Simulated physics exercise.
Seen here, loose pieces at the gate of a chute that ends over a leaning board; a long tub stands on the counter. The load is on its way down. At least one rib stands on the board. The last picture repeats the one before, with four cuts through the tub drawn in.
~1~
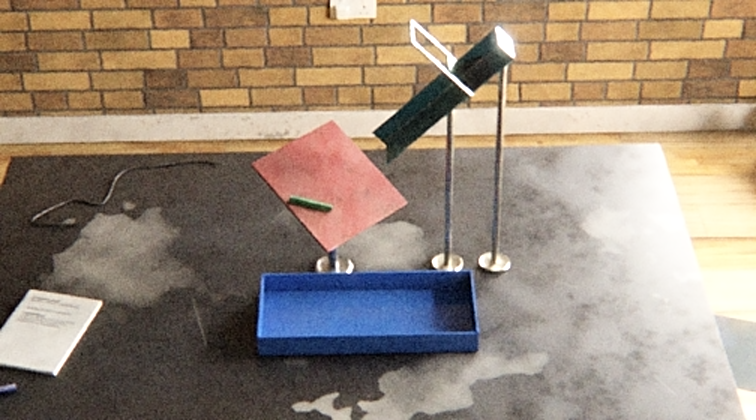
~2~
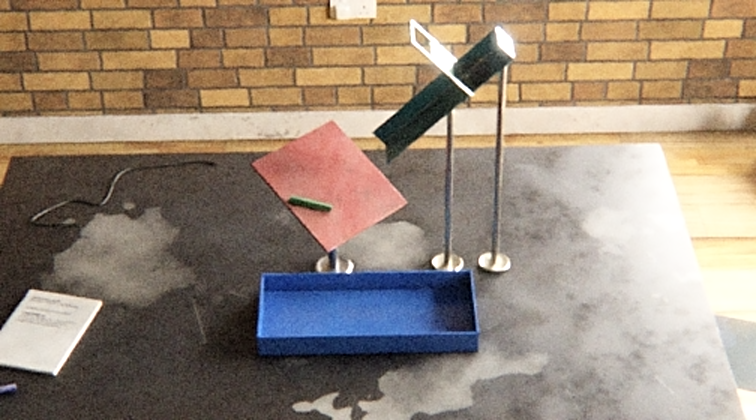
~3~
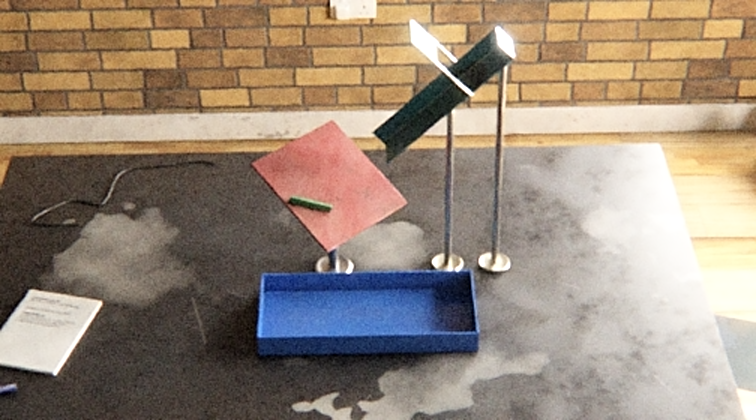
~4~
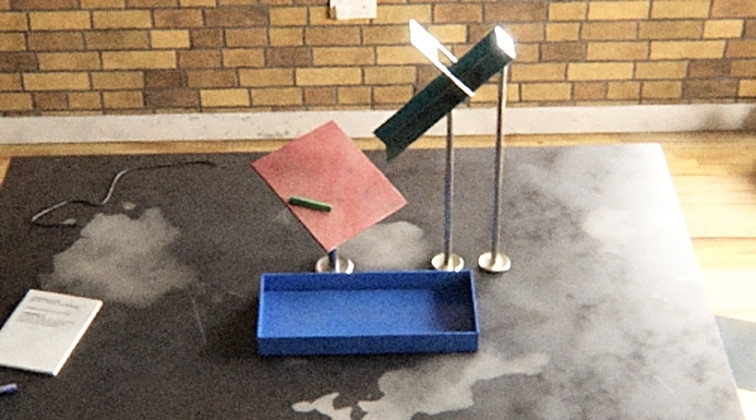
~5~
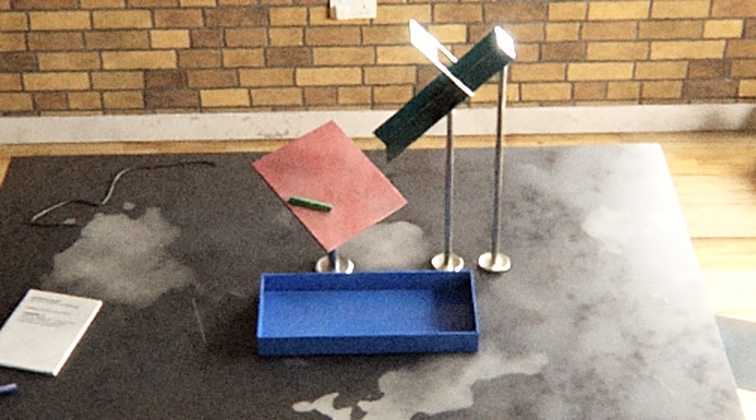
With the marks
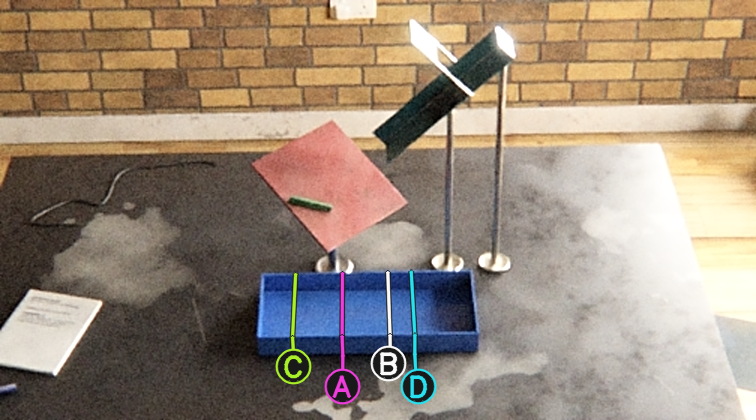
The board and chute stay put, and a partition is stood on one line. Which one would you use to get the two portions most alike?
Use line B.
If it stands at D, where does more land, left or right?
The left side.
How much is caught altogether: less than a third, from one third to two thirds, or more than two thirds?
It is more than two thirds.
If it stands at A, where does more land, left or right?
The right side.
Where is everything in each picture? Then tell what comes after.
The first picture shows load behind the gate near (475, 75), black beans; lip of the chute near (387, 154), sloping fairly steeply.
The second picture shows middle of the board near (330, 183), tilted gently; middle of its low edge near (369, 227); of its high edge near (293, 141).
The third picture shows front corners of the tub near (258, 337) and (478, 333), empty; front of the load near (460, 84).
The fourth picture shows middle of the load near (460, 90); its front near (448, 98), close to a quarter of the way to the lip; rib from (291, 196) to (333, 206).
The fifth picture shows middle of the load near (446, 102); its front near (427, 120), close to half of the way to the lip.
On the marked copy, line A crosses the front rim at (342, 335); line B crosses the front rim at (390, 334); line C crosses the front rim at (292, 336); line D crosses the front rim at (414, 334).
Choosing A, of what is caught, a small share on the left of the divider, the bulk on the right.
Choosing B, of what is caught, close to half on the left of the divider, close to half on the right.
Choosing C, of what is caught, only a few on the left of the divider, all but a few on the right.
Choosing D, of what is caught, the bulk on the left of the divider, a small share on the right.
